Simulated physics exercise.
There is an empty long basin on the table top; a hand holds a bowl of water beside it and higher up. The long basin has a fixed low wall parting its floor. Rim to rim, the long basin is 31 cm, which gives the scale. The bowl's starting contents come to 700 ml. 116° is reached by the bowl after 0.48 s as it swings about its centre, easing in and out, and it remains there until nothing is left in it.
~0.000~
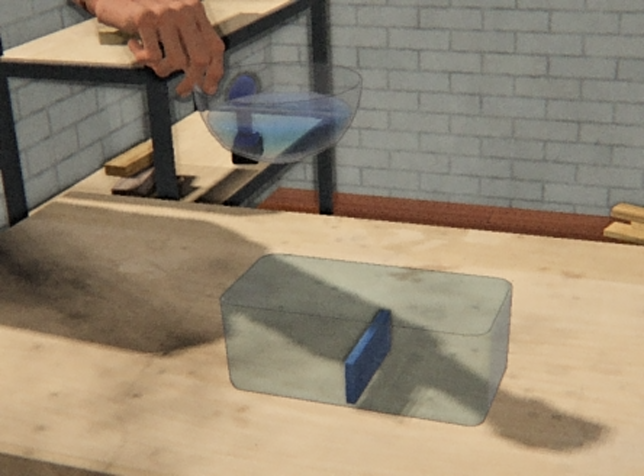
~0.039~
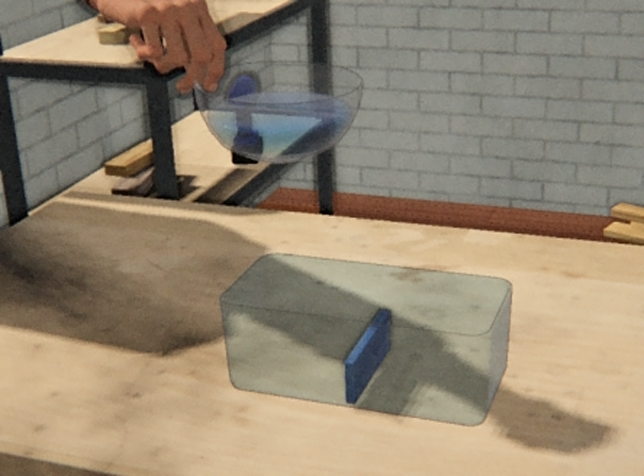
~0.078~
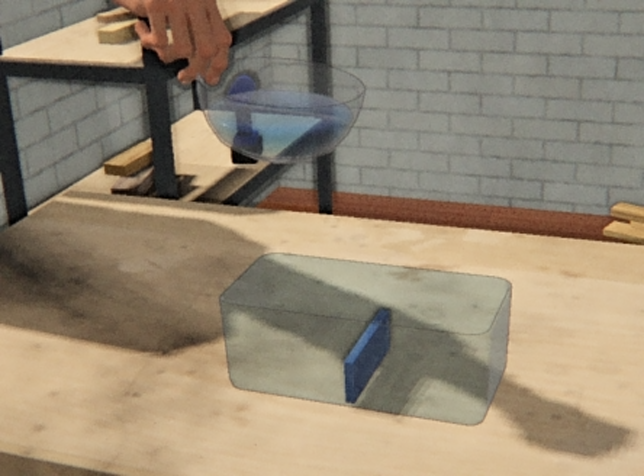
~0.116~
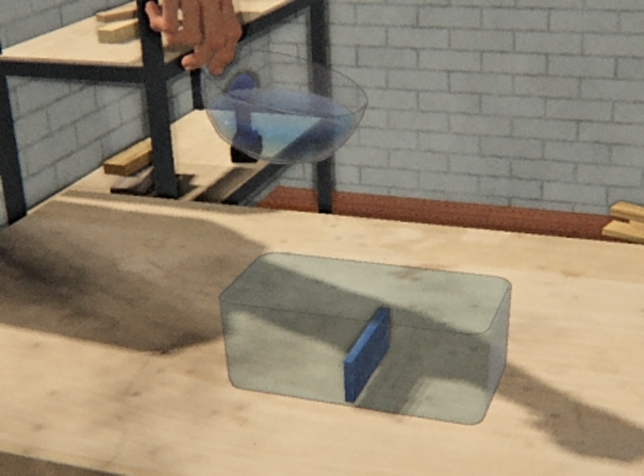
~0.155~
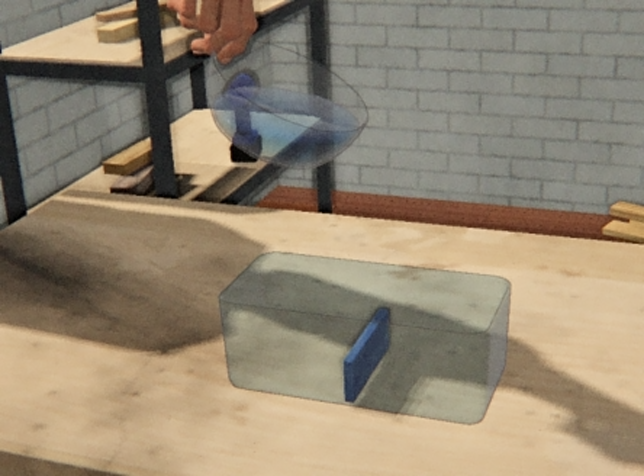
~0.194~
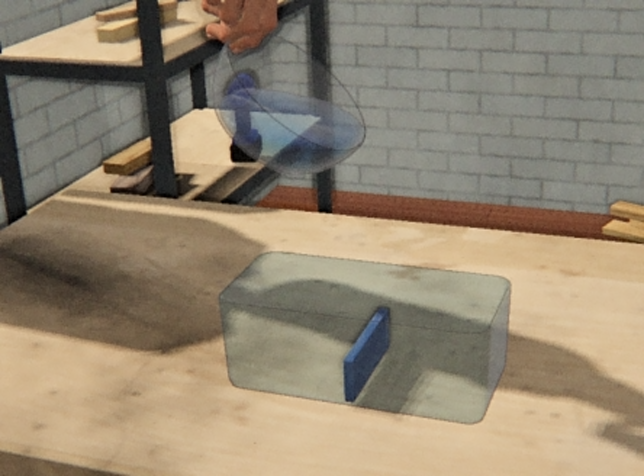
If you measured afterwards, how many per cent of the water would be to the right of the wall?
About 63 out of 100.
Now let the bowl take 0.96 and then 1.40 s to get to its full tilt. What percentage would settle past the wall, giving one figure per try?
Respectively 75 and 90 %.
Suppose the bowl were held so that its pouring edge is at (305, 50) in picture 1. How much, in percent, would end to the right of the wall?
Then I'd expect something near 25 per cent.
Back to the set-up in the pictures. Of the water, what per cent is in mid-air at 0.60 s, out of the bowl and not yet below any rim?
Around 20 percent of the liquid.
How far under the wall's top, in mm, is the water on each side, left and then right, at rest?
Left 44 mm, right 32 mm.
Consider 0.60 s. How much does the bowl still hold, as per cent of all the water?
Share remaining: Approx. 0 %.
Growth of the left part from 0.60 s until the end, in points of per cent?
Roughly 10 in a hundred.
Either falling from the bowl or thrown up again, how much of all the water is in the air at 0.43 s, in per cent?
Close to 62 in a hundred.
By 0.43 s the tilt is 113° and 2 per cent is still to pour, 0 is left of the wall and 36 right of it.
By 0.60 s the tilt is 116° and 0 per cent is still to pour, 20 is left of the wall and 60 right of it.
By 0.78 s the tilt is 116° and 2 per cent is still to pour, 22 is left of the wall and 55 right of it.
By 0.98 s the tilt is 116° and 0 per cent is still to pour, 28 is left of the wall and 62 right of it.
At rest 29 per cent lies left of the wall, 63 right of it and 8 outside.
